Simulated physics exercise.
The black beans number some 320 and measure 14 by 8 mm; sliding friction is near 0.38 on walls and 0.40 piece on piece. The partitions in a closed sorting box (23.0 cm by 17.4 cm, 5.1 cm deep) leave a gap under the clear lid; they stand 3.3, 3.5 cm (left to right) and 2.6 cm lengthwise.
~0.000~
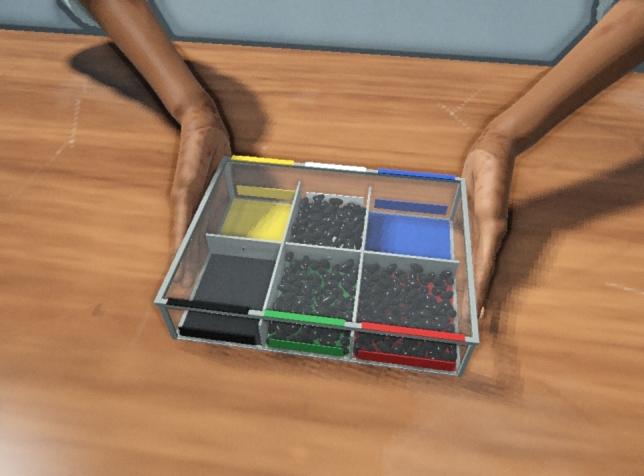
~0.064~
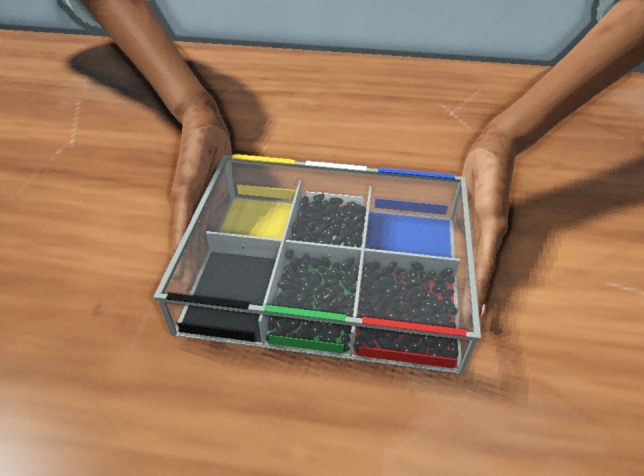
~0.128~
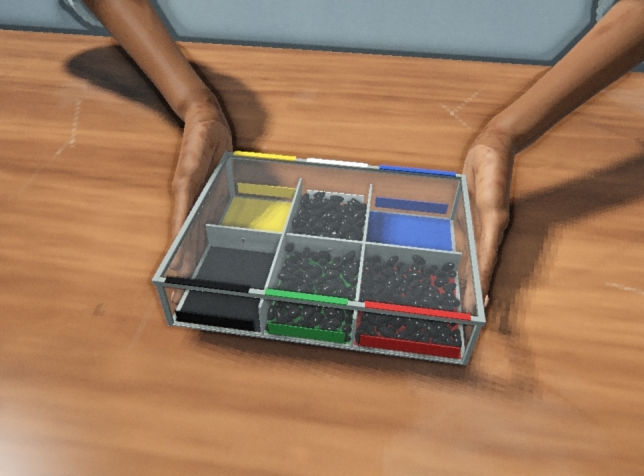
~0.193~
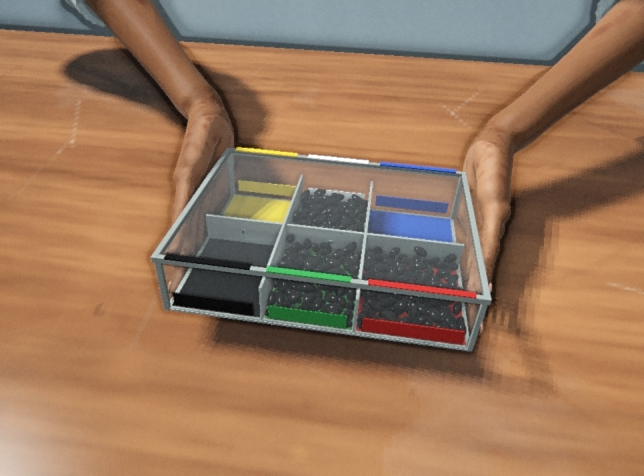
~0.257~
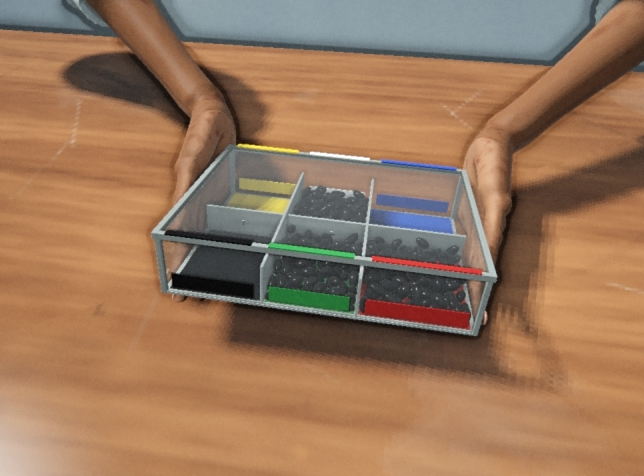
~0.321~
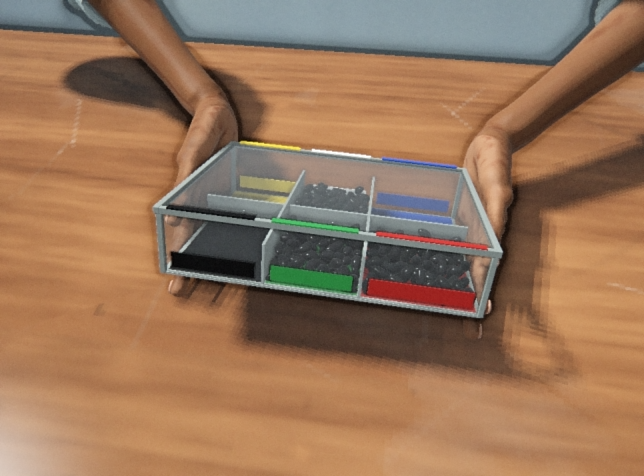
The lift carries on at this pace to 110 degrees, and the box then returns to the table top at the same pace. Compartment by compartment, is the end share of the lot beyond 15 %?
One by one: Red compartment: Fails to beat the threshold. Blue compartment: Beats the threshold. Green compartment: Fails to beat the threshold. Yellow compartment: Fails to beat the threshold. White compartment: Beats the threshold. Black compartment: Fails to beat the threshold.
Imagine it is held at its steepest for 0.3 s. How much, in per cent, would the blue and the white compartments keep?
Then, in per cent: Blue 45, white 50.
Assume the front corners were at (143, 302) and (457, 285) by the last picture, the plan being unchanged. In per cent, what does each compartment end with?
So it works out as red at 30 percent, blue at 0 percent, green at 5 percent, yellow at 20 percent, white at 0 percent and black at 40 percent.
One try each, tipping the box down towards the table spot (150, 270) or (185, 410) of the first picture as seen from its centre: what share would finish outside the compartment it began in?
Around 70 % for the first direction, around 40 % for the second.
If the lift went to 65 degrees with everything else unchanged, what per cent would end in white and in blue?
You'd see white with 40 % and blue with 15 %.
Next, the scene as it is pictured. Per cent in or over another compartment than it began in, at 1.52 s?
Some 60 per cent.
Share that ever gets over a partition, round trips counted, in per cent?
Estimate: Some 65 per cent.
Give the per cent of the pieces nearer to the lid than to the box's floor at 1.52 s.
I'd say around 60 percent of the pieces.
After 1.52 s, tilt 110 degrees; red 5 %, blue 40 %, green 5 %, white 50 %.
Then, at 2.33 s, tilt 48 degrees; blue 45 %, yellow 5 %, white 50 %.
Then, at 3.14 s, tilt 0 degrees; blue 45 %, yellow 5 %, white 50 %.
At rest (3.7 s), red 0 %, blue 45 %, green 0 %, yellow 5 %, white 50 %, black 0 %.
